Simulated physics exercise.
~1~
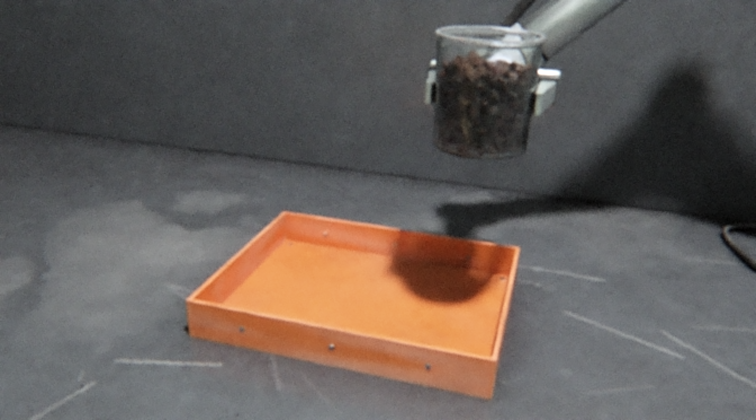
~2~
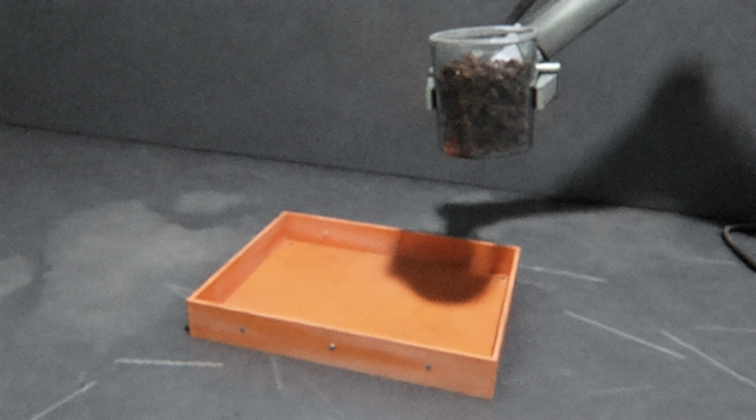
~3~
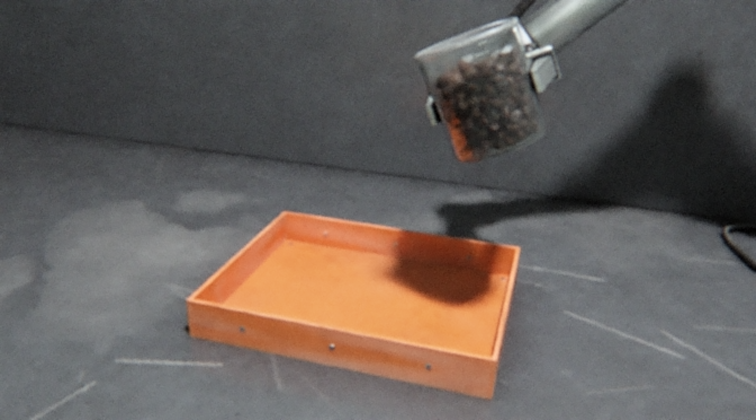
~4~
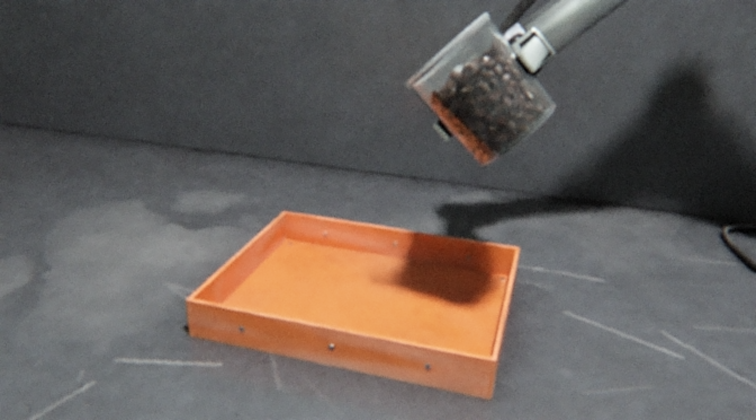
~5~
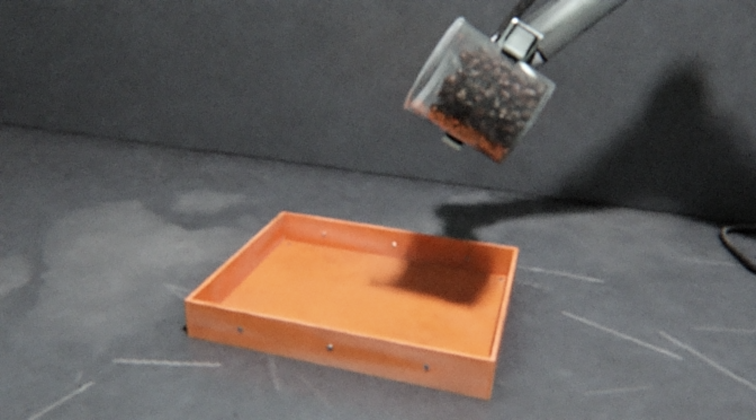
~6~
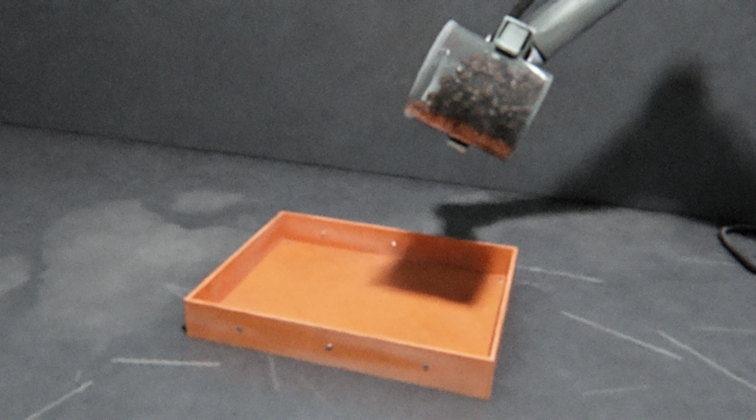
A clear beaker filled with dark beans, gripped by a robot arm, starts upright above and behind an orange tray on a dark table. The arm tilts the beaker steadily to the left until it leans steeply, the beans shifting inside while the tray below stays still and empty.
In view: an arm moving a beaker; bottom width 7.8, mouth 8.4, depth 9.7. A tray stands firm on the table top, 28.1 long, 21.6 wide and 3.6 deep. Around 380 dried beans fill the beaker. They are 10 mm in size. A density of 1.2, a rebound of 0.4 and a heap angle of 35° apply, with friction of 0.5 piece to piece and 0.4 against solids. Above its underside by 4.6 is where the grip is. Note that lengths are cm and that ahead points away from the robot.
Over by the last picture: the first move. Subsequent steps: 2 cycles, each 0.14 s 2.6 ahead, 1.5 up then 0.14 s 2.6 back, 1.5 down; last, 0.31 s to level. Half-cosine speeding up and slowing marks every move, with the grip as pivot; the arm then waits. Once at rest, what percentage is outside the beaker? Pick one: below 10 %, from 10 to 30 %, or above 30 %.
From 10 to 30 %.
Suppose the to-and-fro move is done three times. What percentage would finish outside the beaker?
Near 20 per cent.
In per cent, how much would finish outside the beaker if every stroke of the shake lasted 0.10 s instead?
It would come to around 35 %.
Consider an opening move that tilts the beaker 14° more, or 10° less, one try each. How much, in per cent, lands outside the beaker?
Estimates: 40 % then 5 %.
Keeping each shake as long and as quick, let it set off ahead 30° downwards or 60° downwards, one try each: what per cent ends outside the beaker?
You'd get about 5 per cent with the first setting and about 0 per cent with the second.
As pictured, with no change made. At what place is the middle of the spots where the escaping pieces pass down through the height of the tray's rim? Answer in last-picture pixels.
Roughly at (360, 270).
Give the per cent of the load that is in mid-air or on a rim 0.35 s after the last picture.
About 4 %.
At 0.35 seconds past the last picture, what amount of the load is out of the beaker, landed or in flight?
Around 5 percent at that moment.
Then, 0.35 s after the last picture, tilted 69° forward, highest piece 26 above the table; 360 in the beaker, 5 in the tray, 16 in flight or on a rim.
Then, 0.70 s after the last picture, tilted 41° forward, highest piece 26 above the table; 325 in the beaker, 51 in the tray, 5 in flight or on a rim.
Then, 1.07 s after the last picture, level, highest piece 27 above the table; 324 in the beaker, 57 in the tray.
Then, 2.12 s after the last picture, level, highest piece 27 above the table; 324 in the beaker, 57 in the tray.
Final count, 324 in the beaker, 57 in the tray. That is 15 % outside the beaker.
